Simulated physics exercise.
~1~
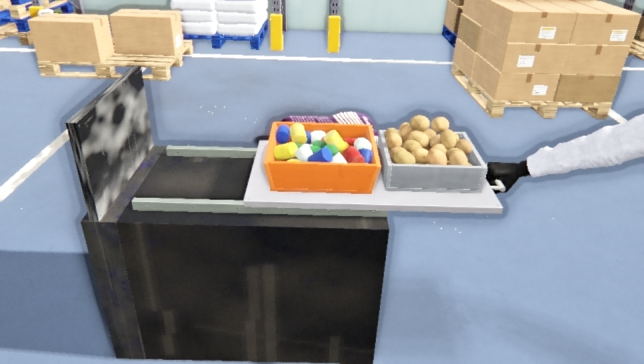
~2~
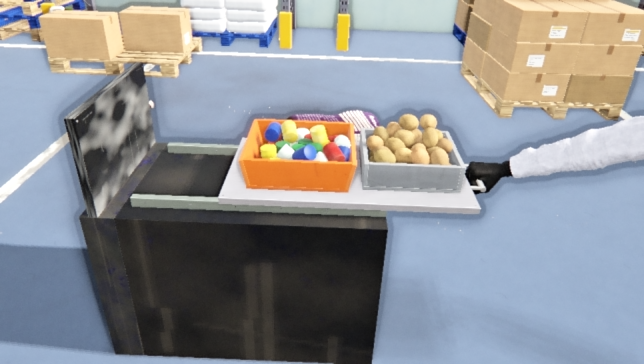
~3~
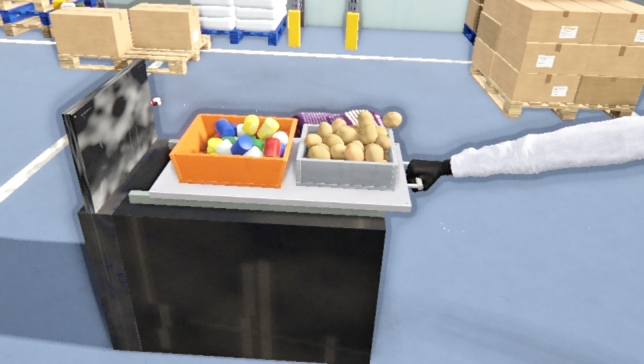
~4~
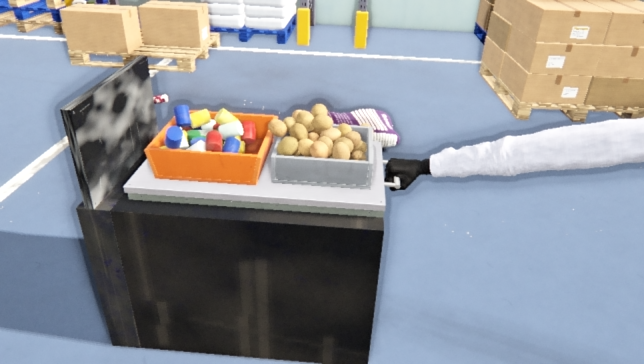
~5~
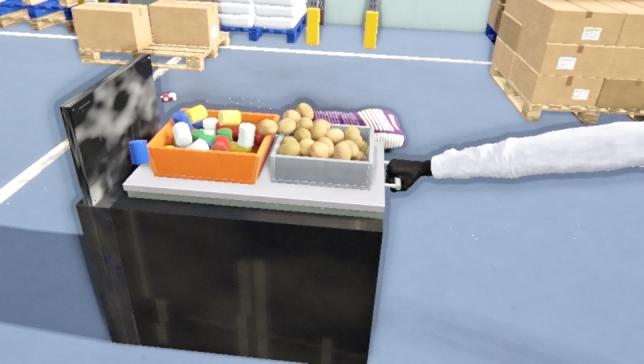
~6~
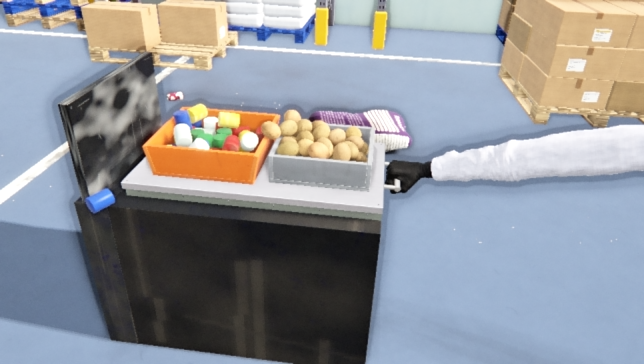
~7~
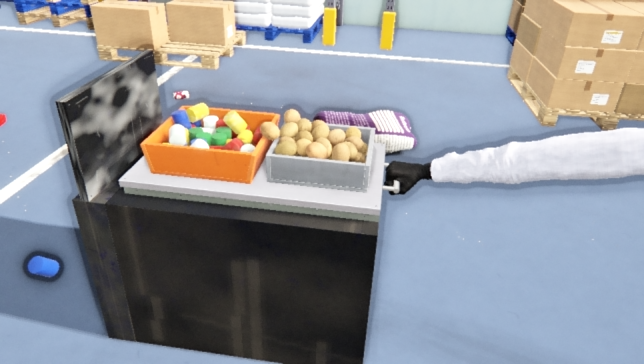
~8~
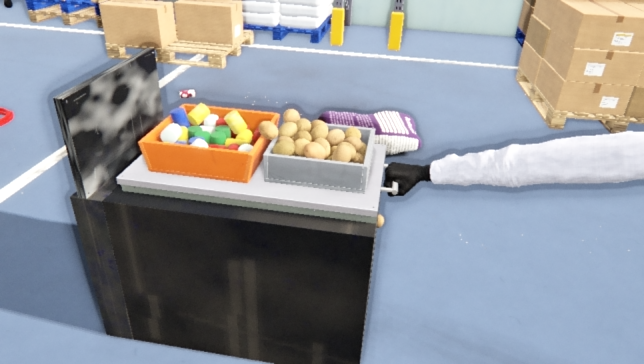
Warehouse floor, a gloved hand pushing a shelf of jars and potatoes left until it stops, a blue jar tumbling off.
